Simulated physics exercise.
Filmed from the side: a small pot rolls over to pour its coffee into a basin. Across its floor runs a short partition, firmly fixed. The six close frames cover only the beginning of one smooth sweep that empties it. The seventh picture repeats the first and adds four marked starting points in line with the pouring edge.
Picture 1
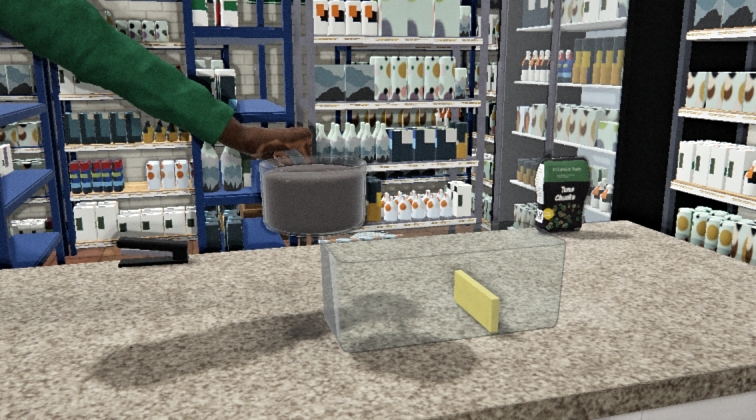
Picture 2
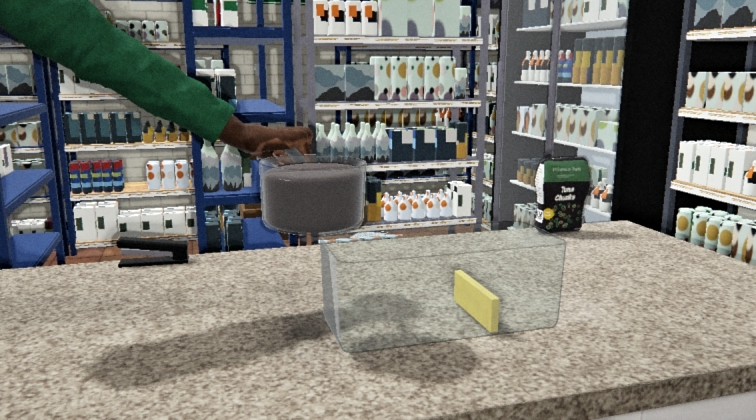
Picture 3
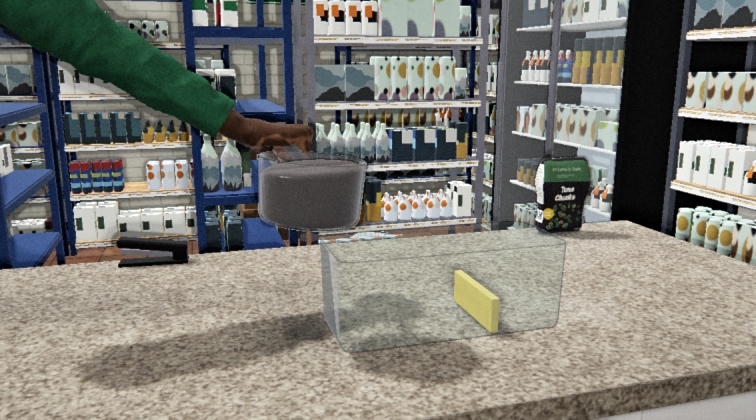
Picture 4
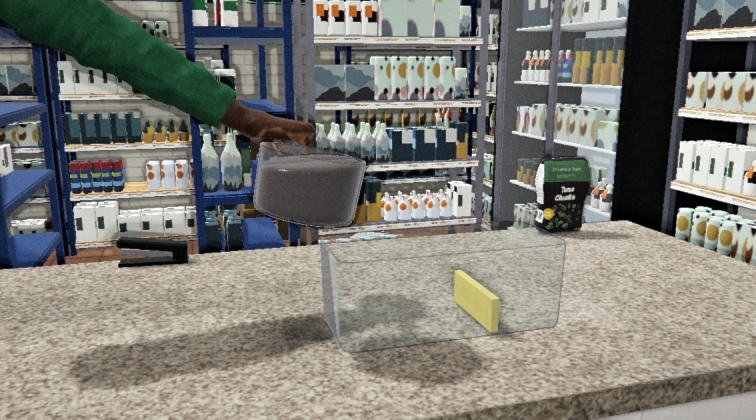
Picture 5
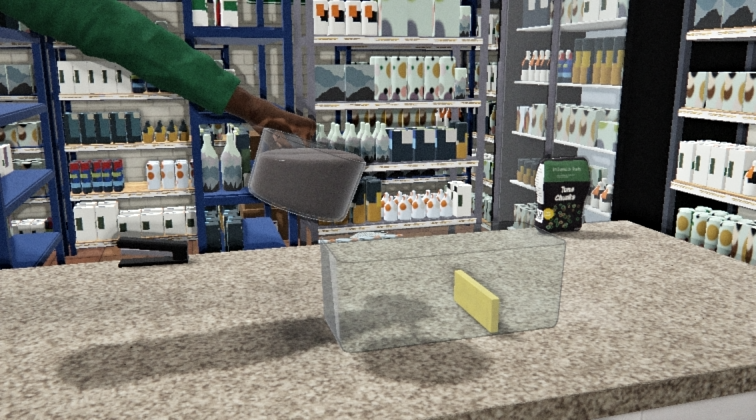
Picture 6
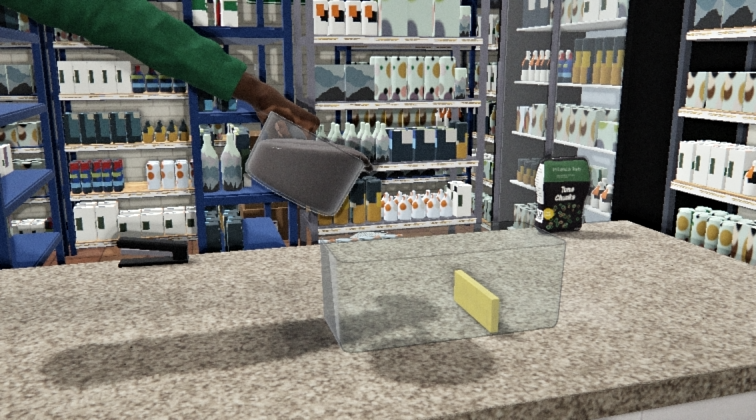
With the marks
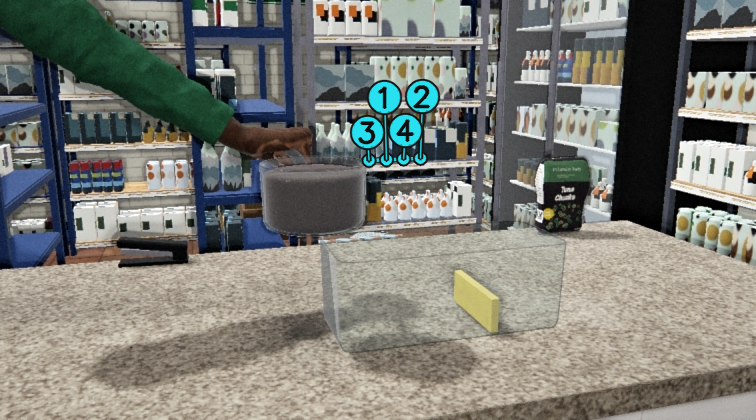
A small grey pot, gripped by a hand in a green sleeve, stayed level above a clear basin with a yellow partition, then tilted steadily to the right until coffee just crossed its lip.
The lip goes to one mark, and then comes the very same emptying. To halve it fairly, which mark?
4.
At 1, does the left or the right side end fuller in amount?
The left one.
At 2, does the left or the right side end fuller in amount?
The right one.
On the marked copy, 1 at (386, 159); 2 at (420, 158); 3 at (369, 160); 4 at (403, 159).
Choosing 1, about 71 % ends left of the wall and 27 % right of it.
Choosing 2, about 26 % ends left of the wall and 72 % right of it.
Choosing 3, about 89 % ends left of the wall and 6 % right of it; 5 % is lost outside.
Choosing 4, about 49 % ends left of the wall and 49 % right of it.
